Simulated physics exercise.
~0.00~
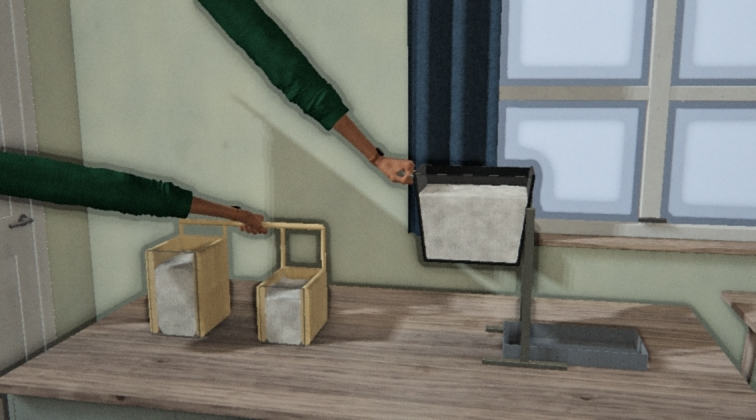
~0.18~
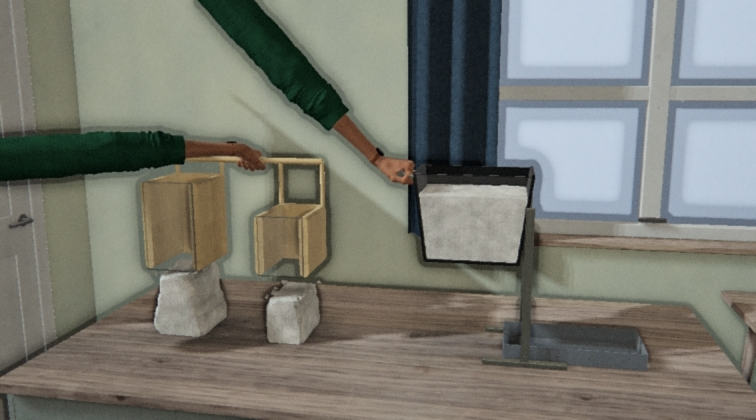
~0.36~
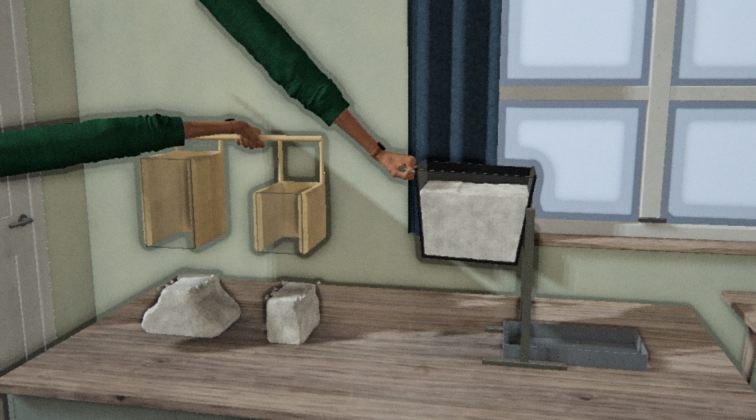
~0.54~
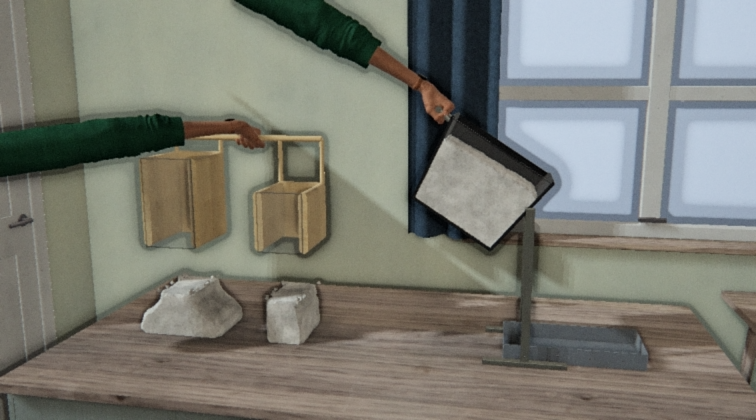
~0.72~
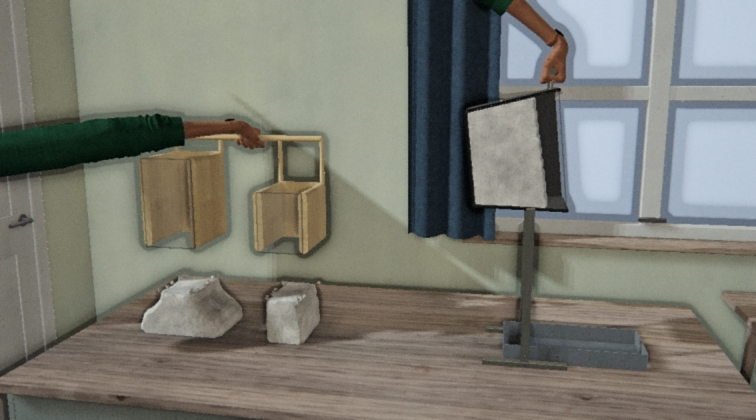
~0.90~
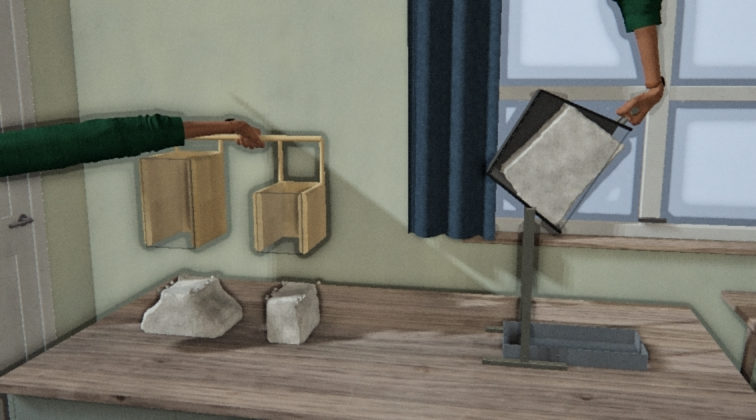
Two green-sleeved arms reach over a brown wooden worktop by a pale green wall, blue curtain and window, seen from the front and slightly above by a still camera. The left hand lifts two joined tan moulds off two grey blocks, and the taller left one slumps wider while the smaller keeps its shape. The other hand then swings a black tub of grey paste clockwise on its stand, past upright.
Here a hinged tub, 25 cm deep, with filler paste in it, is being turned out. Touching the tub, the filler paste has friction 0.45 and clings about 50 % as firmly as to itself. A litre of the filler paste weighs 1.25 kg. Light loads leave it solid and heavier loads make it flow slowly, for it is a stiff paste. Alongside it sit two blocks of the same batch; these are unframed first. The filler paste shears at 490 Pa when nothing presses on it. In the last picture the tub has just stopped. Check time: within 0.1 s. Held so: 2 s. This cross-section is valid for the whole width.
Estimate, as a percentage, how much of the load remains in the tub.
I would say about 0 per cent remains in the tub.
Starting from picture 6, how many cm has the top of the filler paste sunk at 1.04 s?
Roughly 21 cm.
After 1.04 s, the tub is at 121 degrees and holds 16 %.
After 1.21 s, the tub is at 121 degrees and holds 0 %.
After 1.38 s, the tub is at 121 degrees and holds 0 %.
After 1.55 s, the tub is at 121 degrees and holds 0 %.
After 2.90 s, at the end, the tub is at 121 degrees and holds 0 %.
